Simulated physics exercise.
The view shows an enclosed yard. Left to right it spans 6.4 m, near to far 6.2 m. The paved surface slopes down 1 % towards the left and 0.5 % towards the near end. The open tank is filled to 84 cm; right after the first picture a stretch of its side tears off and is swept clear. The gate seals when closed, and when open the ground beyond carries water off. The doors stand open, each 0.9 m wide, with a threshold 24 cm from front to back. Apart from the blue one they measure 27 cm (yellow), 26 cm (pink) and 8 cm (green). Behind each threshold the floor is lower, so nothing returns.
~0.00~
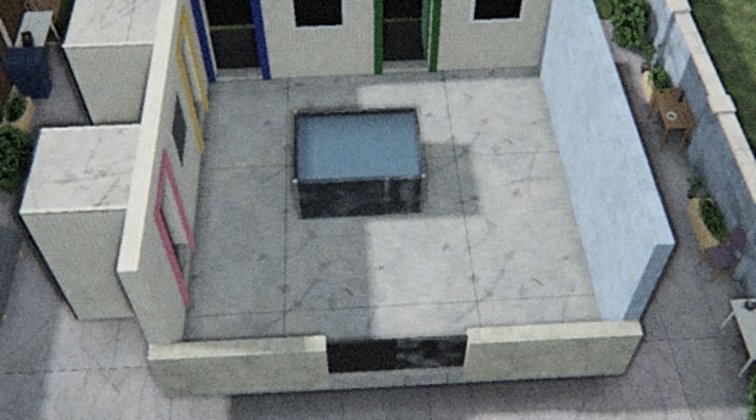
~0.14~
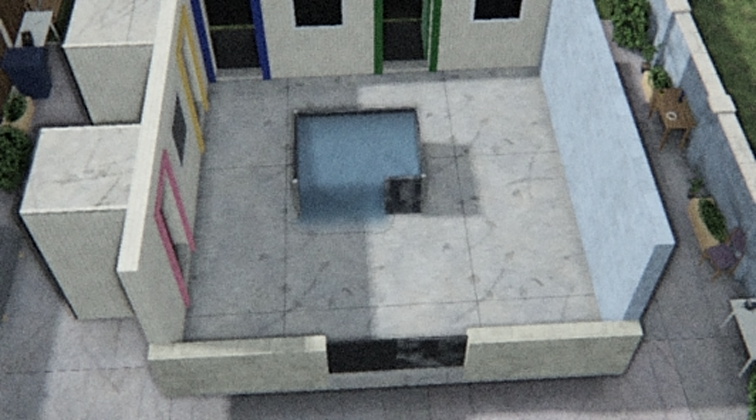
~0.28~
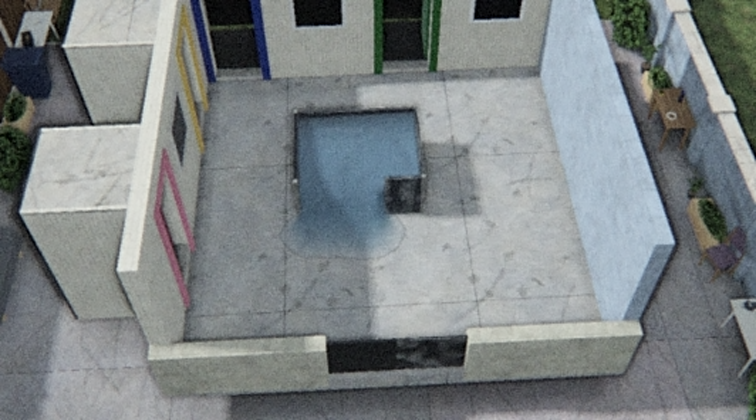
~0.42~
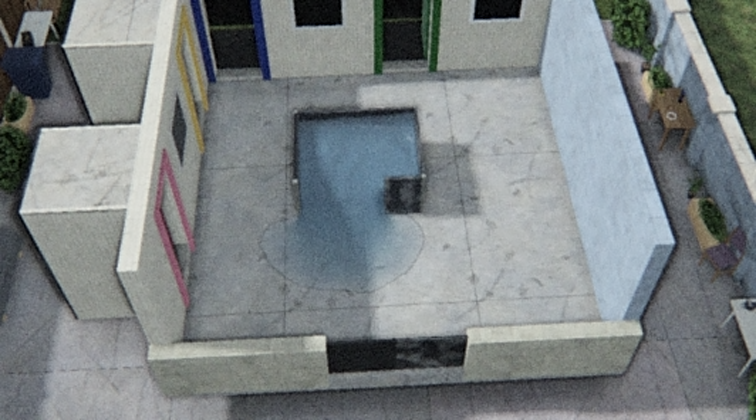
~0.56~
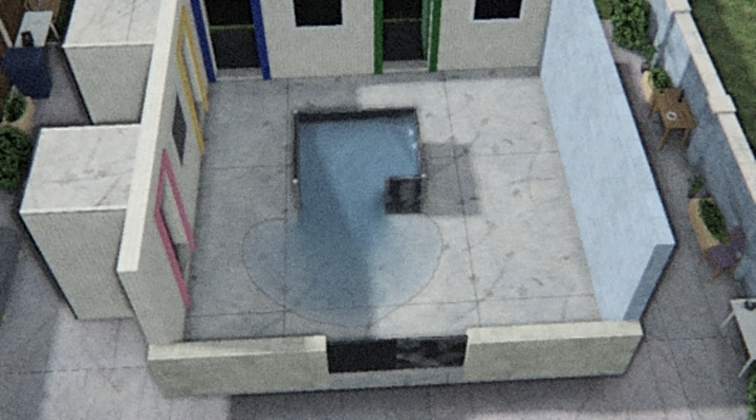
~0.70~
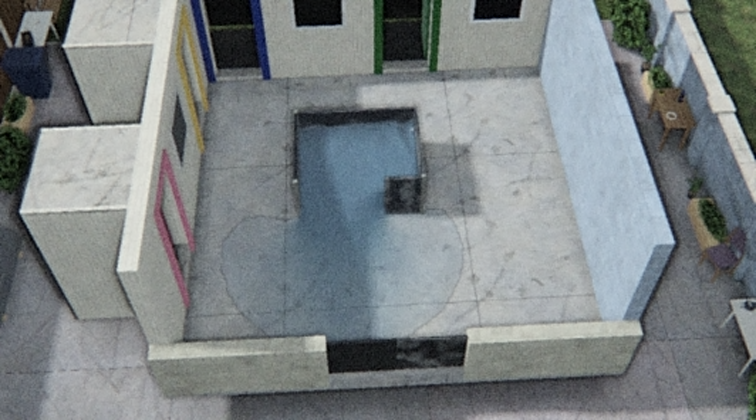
The clip shows an open tank of water in a walled, paved yard with coloured doorways; part of its near side disappears, and water pours out, spreading in a widening rounded sheet across the paving towards the near wall.
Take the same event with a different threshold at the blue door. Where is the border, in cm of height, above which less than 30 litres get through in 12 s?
It would have to be roughly 12.5 cm high.
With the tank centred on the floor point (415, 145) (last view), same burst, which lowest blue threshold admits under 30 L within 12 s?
Some 10.0 cm.
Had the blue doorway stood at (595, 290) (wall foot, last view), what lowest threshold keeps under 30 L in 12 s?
Roughly 12.5 cm.
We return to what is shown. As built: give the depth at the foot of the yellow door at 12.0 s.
Some 10.0 cm.
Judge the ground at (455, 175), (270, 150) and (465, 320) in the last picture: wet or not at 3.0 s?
In that order: Dry, not reached, wet.
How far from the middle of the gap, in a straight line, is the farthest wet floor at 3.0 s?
Roughly 4.8 m.
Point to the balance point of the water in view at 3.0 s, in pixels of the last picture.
At about (341, 275).
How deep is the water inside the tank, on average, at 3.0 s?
About 20 cm.
After 1.4 s water covers 30 % of the floor, deepest (46 cm) near (327, 353); it has not reached the blue door.
After 3.0 s water covers 45 % of the floor, deepest (33 cm) near (290, 366); it has not reached the blue door.
After 12.0 s water covers 100 % of the floor, deepest (11 cm) near (197, 209); 9 cm at the blue door, 104 litres in over its 8 cm threshold.
At the blue door as built, the water arrived by 4.2 s and peaked near 18 cm at 5.2 s.
With a threshold of 10.5 cm, 53 litres would have come in within the 12 s; with 14 cm, 16 litres. So under 30 litres takes about 12.5 cm.
